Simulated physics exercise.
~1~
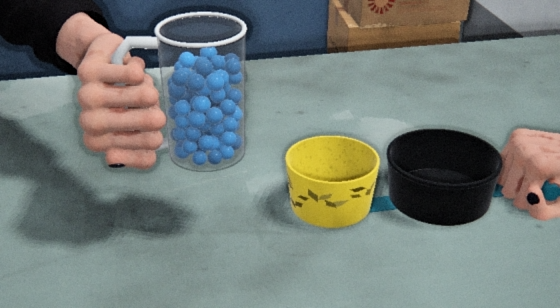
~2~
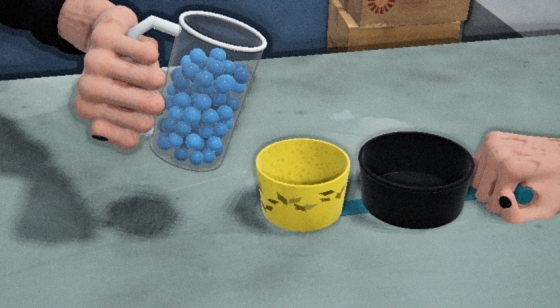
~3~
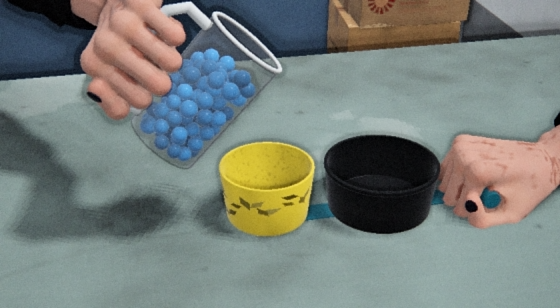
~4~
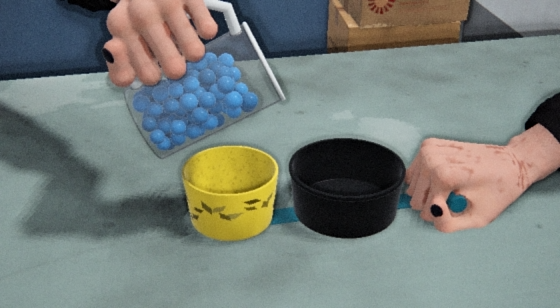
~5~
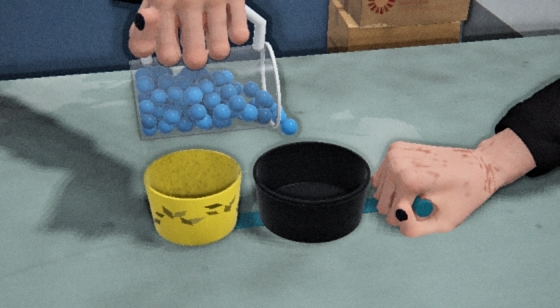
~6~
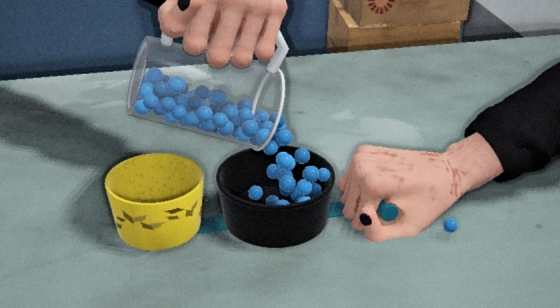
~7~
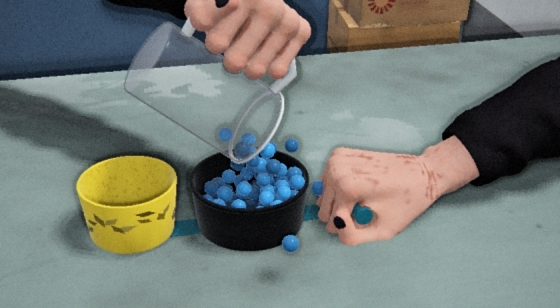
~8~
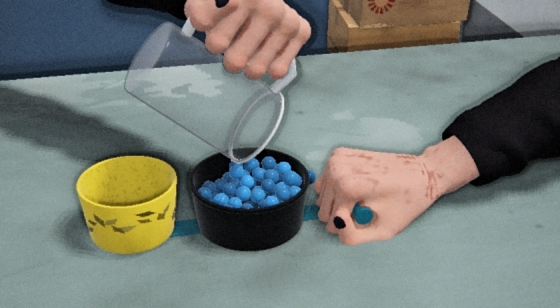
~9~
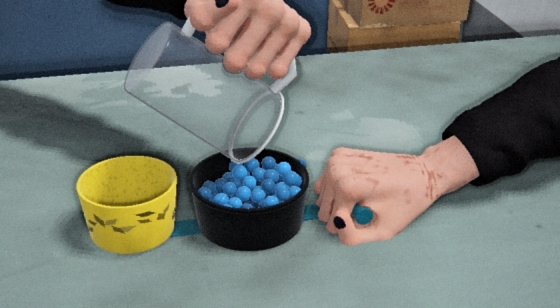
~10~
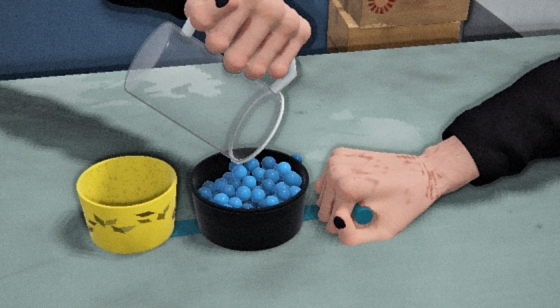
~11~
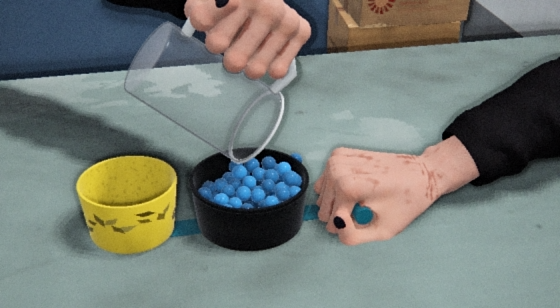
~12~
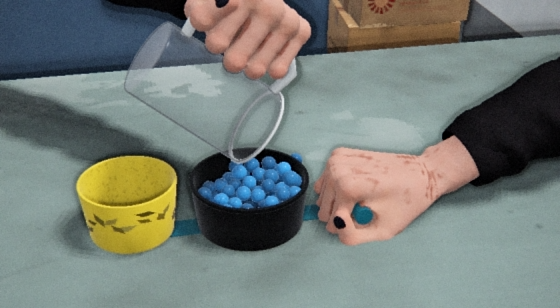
To begin with, one hand holds a clear cup of blue balls upright above a table, while another grips a strip joining a yellow dish and a black dish. The hand on the right slides both dishes steadily left as the cup tips over toward the right. Once the cup passes level, balls spill from its rim and tumble mostly into the black dish, with a few straying around it. The dishes then stop, and the emptied cup stays tilted downward. Finally, the blue balls rest heaped in the black dish, and the yellow dish remains empty.
